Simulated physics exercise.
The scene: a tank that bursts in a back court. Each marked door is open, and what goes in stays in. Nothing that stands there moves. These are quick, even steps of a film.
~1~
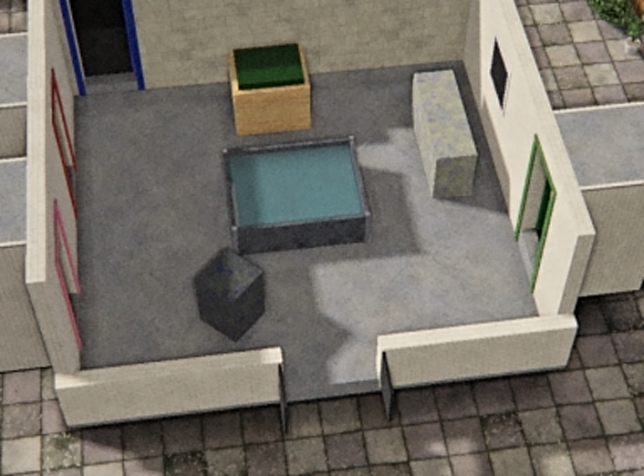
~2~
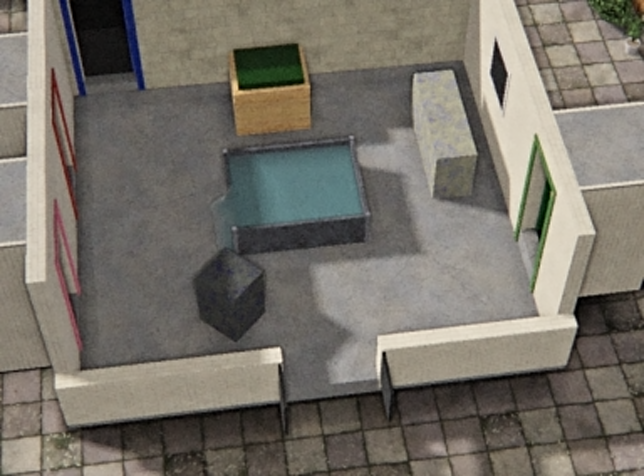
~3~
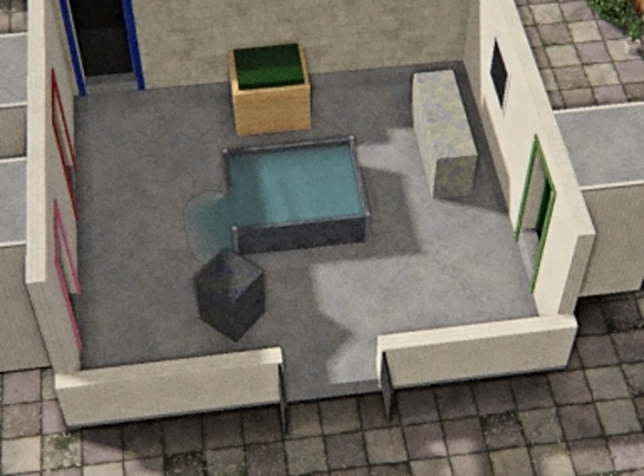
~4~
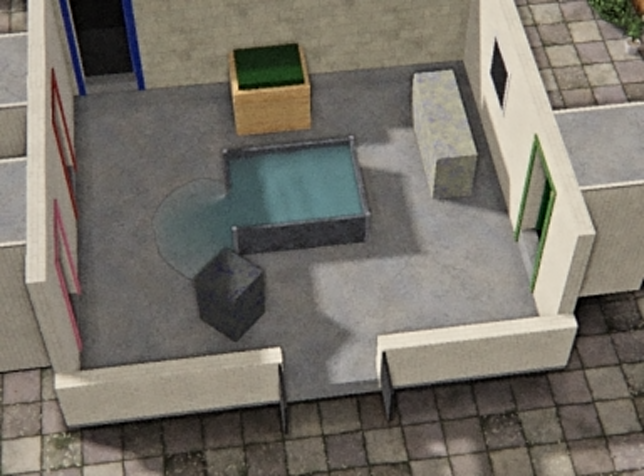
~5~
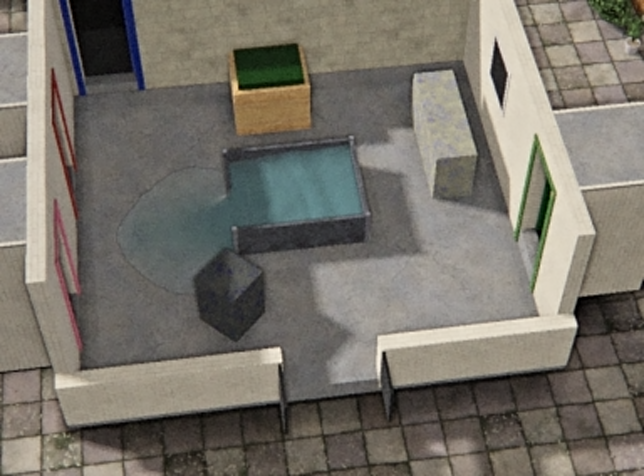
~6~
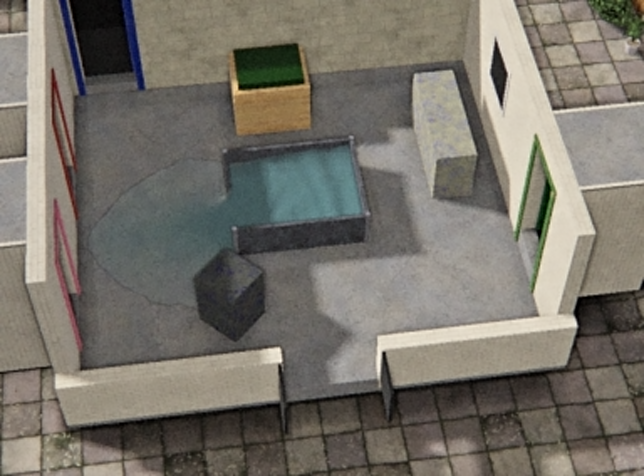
Water pours from the left side of the tank and spreads leftward across the grey floor.
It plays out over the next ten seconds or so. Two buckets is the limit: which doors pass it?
In the end: The blue door holds within the limit; the green door holds within the limit; the pink door floods; the red door holds within the limit.
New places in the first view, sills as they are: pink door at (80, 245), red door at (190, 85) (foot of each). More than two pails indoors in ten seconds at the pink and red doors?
One by one: Pink is over; red holds.
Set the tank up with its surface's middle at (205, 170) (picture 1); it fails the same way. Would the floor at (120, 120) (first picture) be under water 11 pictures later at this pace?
At that place: Under water.
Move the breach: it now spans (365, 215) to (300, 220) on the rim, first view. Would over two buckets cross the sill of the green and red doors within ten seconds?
In short: The green one lets less in, the red one holds.
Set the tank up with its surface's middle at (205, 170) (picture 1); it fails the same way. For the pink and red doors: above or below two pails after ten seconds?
One by one: Pink door takes less, red door floods.
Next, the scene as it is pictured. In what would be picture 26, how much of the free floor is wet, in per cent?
About 35 per cent.
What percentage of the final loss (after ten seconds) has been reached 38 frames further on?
Near 70 in a hundred.
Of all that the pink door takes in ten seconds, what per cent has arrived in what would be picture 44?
About 95 per cent.
A moment on, water covers 20 % of the floor; the blue door not reached, the green door not reached, the pink door wet at the sill, nothing in, the red door wet at the sill, nothing in.
Next, water covers 25 % of the floor; the blue door not reached, the green door not reached, the pink door over two buckets in, the red door wet at the sill, nothing in.
Then, water covers 35 % of the floor; the blue door wet at the sill, nothing in, the green door not reached, the pink door over two buckets in, the red door under two buckets in.
Later, water covers 65 % of the floor; the blue door wet at the sill, nothing in, the green door not reached, the pink door over two buckets in, the red door under two buckets in.
In the end, water covers 90 % of the floor; the blue door wet at the sill, nothing in, the green door wet at the sill, nothing in, the pink door over two buckets in, the red door under two buckets in.
